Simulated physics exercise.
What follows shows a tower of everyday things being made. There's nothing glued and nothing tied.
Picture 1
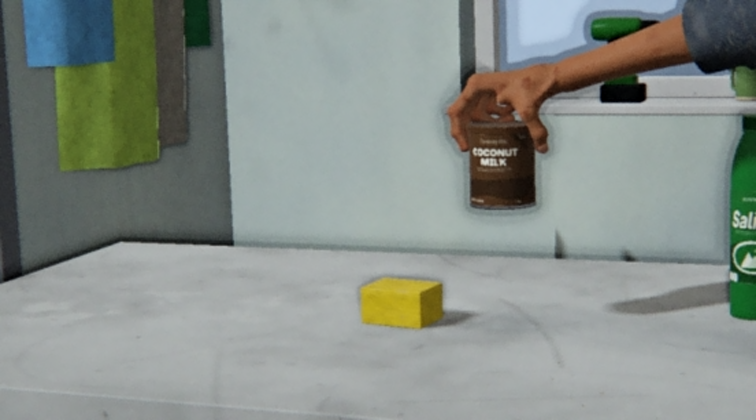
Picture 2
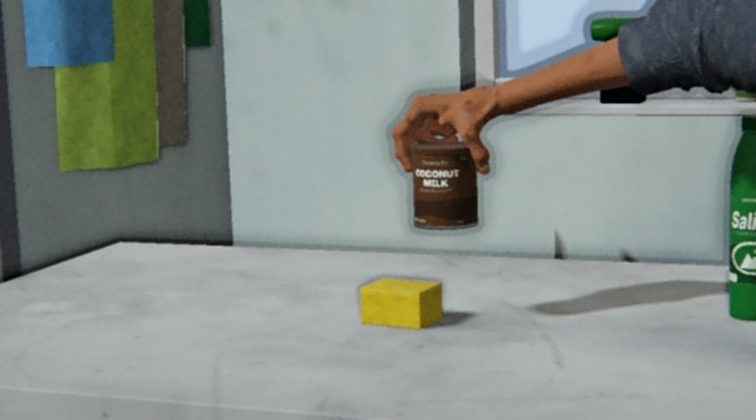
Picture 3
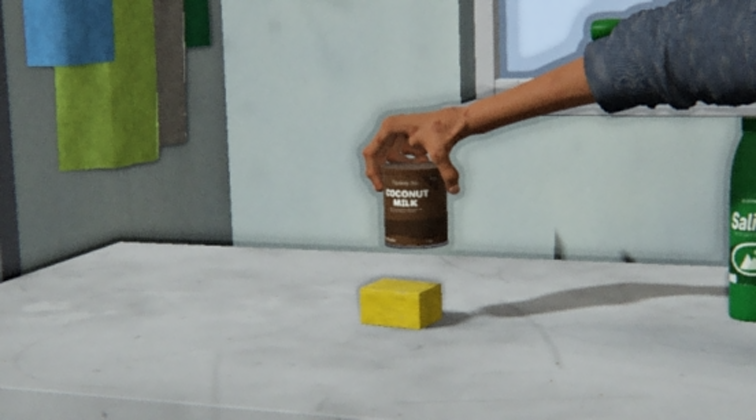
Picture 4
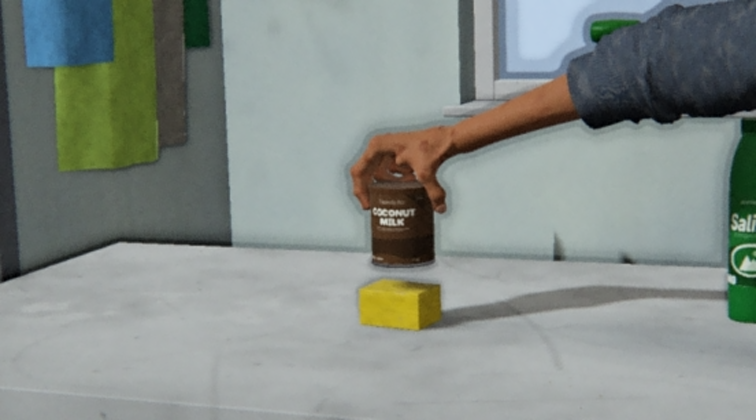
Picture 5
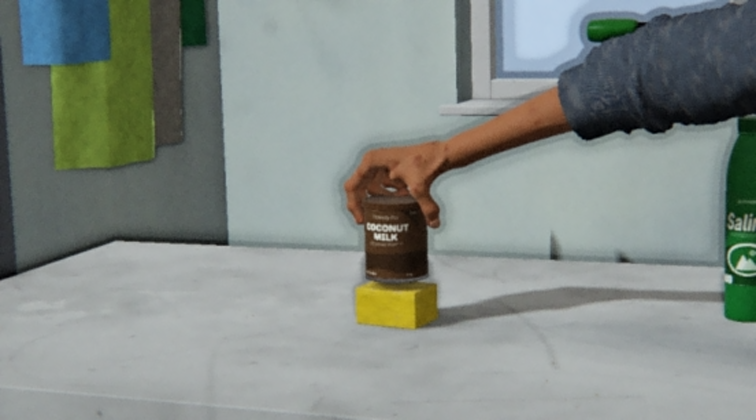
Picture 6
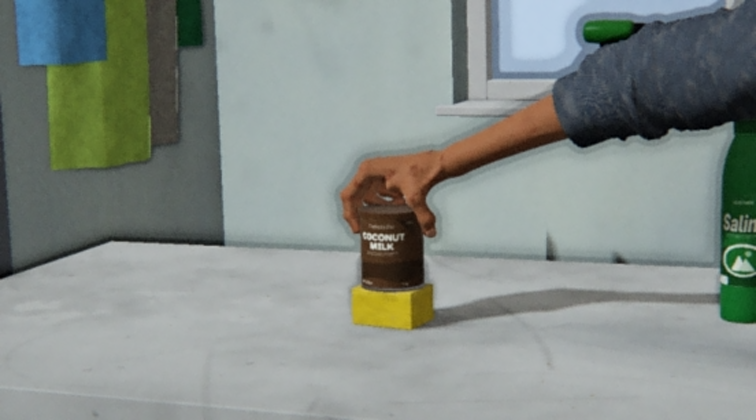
On a pale counter, a hand lowers a brown tin leftward onto a yellow block.
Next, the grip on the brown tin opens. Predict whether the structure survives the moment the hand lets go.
It stays intact.
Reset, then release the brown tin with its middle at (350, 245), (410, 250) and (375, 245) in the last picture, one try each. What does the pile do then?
For the first case the pile falls over; for the second, it survives; for the third, it survives.
Then, 0.70 s past the last view, nothing moves.
Then, 1.60 s past the last view, brown tin resting near (392, 247).
Finally, all 3 still in place. Final places as the last picture's camera would see them, brown tin near (392, 247). The pile keeps its balance.
